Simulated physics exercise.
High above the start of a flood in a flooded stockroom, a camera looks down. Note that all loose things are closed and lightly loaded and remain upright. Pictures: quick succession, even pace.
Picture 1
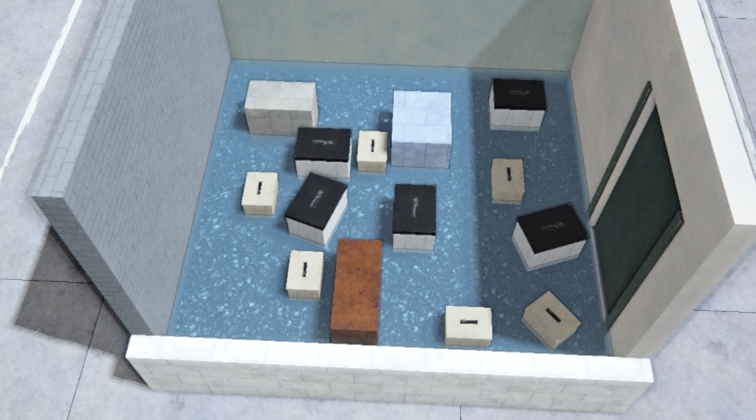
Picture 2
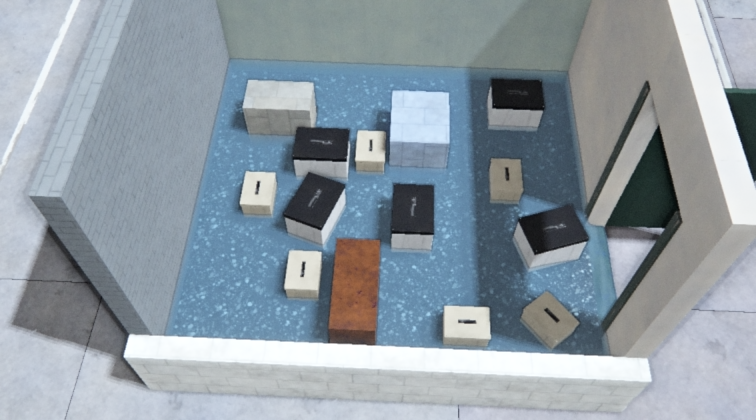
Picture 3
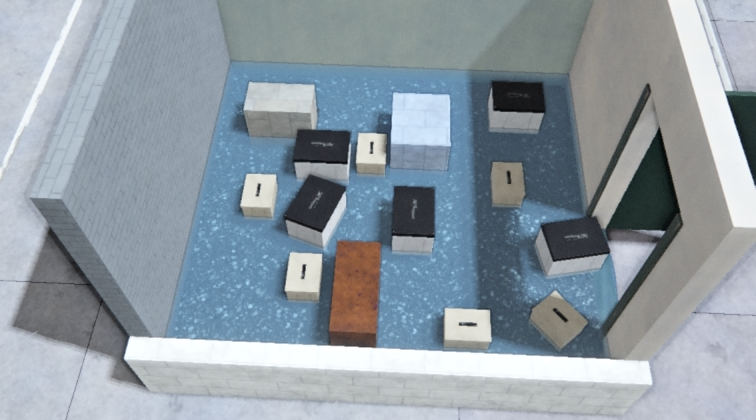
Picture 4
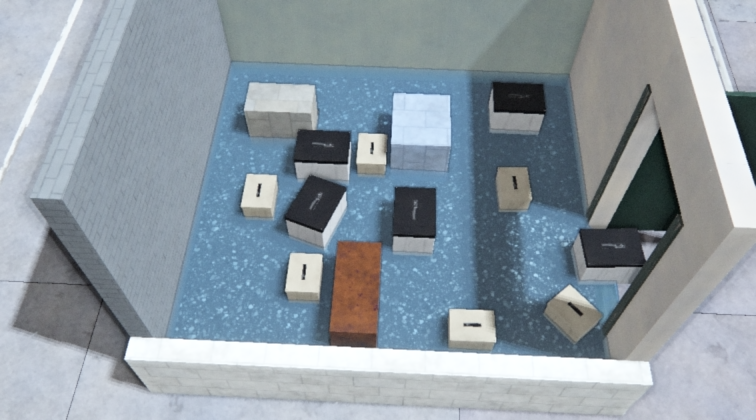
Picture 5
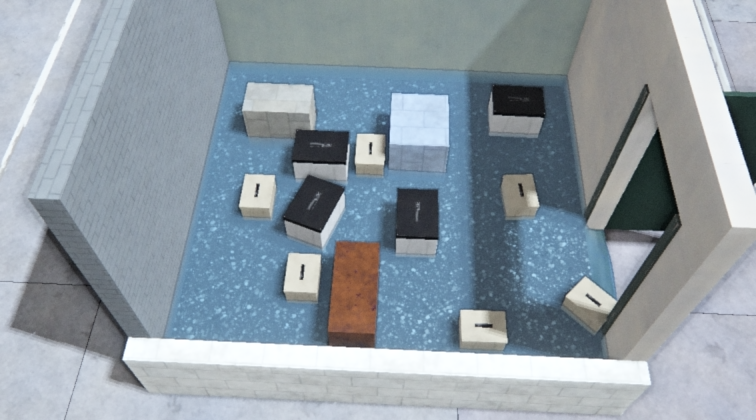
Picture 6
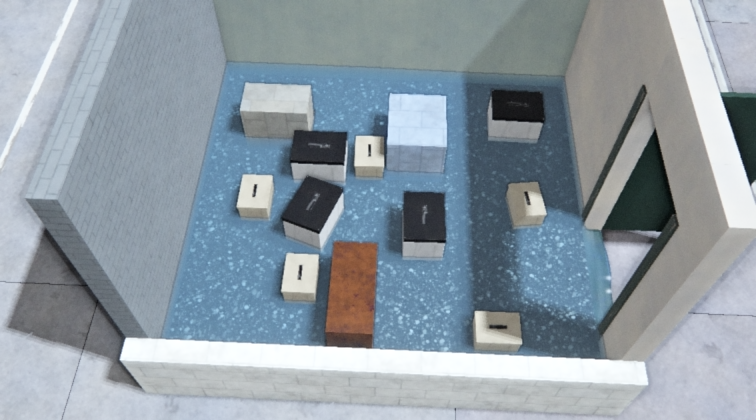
In a flooded stockroom seen from above, a dark panel in the right wall opened, then a black-topped box and a small tan one drifted out through the gap while nearby boxes shifted slightly.
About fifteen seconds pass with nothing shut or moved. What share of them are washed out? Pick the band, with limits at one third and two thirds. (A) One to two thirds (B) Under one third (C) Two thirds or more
Option C: Two thirds or more.
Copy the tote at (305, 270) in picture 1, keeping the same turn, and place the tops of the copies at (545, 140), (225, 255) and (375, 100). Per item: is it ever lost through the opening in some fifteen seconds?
In sequence: Exits, never exits, never exits.
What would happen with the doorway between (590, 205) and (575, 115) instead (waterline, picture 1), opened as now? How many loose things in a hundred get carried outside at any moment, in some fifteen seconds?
Close to 50 %, I think.
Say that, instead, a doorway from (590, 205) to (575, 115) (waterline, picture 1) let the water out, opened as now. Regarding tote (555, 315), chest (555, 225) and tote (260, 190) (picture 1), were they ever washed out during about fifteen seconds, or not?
Lost; lost; retained.
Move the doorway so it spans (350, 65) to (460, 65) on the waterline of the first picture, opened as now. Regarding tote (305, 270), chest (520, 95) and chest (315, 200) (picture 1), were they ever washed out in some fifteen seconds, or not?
Object one: Remains; object two: Leaves; object three: Leaves.
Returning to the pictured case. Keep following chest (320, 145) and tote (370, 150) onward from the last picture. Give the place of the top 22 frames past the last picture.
About (484, 227) and (521, 216).
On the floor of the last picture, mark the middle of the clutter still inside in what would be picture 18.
I'd put it at roughly (445, 232).
A moment on, 2 of 11 are out; 9 afloat.
Next, 4 of 11 are out; 7 afloat.
Later, 7 of 11 are out; 4 afloat.
In the end, 9 of 11 are out; 2 afloat.
